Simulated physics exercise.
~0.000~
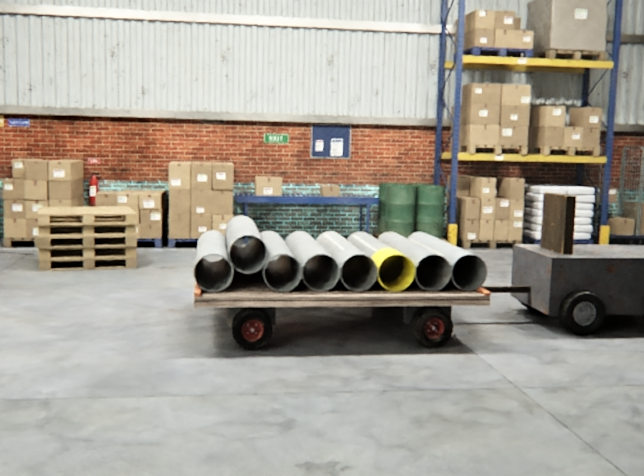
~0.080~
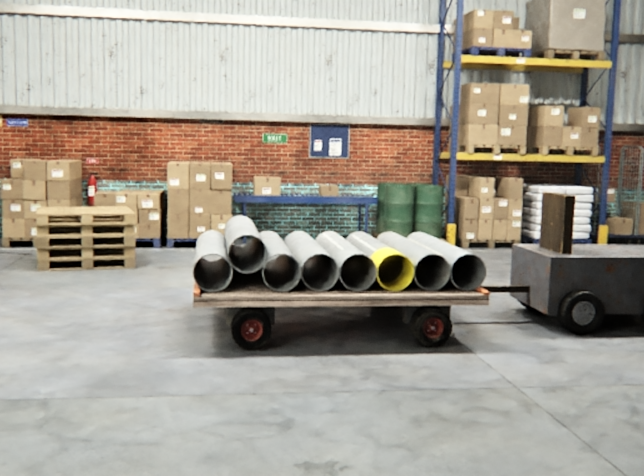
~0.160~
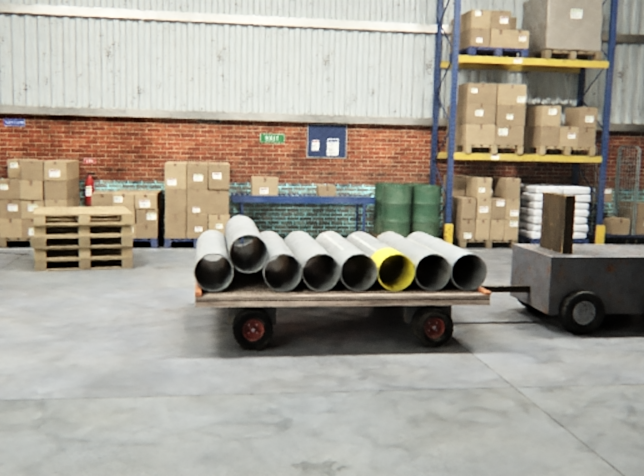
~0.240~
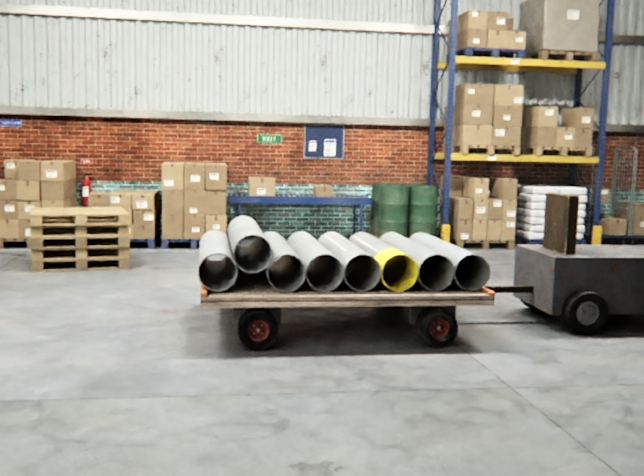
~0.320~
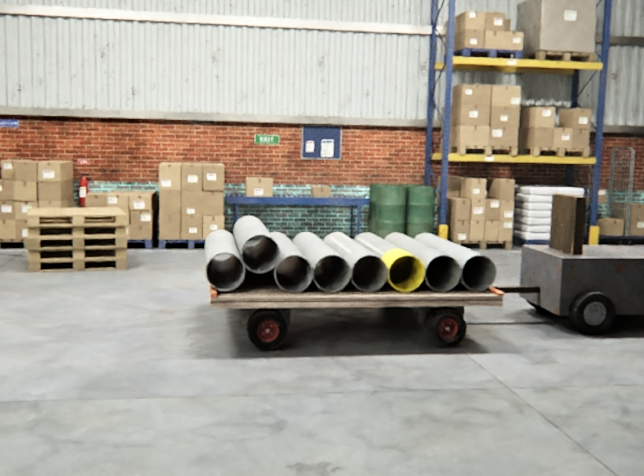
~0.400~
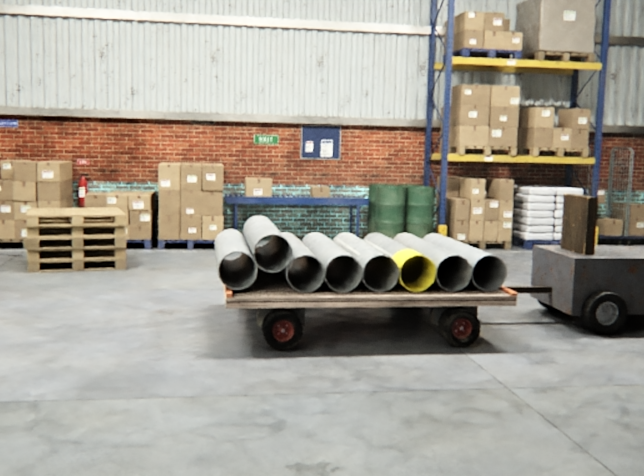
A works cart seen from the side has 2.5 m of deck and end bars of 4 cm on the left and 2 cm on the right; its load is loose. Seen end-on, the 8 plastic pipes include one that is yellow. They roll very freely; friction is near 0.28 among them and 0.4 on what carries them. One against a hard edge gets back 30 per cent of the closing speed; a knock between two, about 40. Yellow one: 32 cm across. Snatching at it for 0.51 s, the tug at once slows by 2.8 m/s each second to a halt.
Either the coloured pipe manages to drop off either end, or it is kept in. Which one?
It manages it.
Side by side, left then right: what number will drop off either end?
Left side: 1; right side: 3.
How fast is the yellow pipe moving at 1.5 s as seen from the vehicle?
Near 0.8 m/s at that time.
After 1.5 s, yellow is on the deck, 65 cm from the right bar, rolling right along the cart; 1 gone from the cart.
After 2.9 s, yellow is over the right bar and falling; 4 gone from the cart.
At rest (5.7 s), yellow is over the right bar and down; 4 gone from the cart.
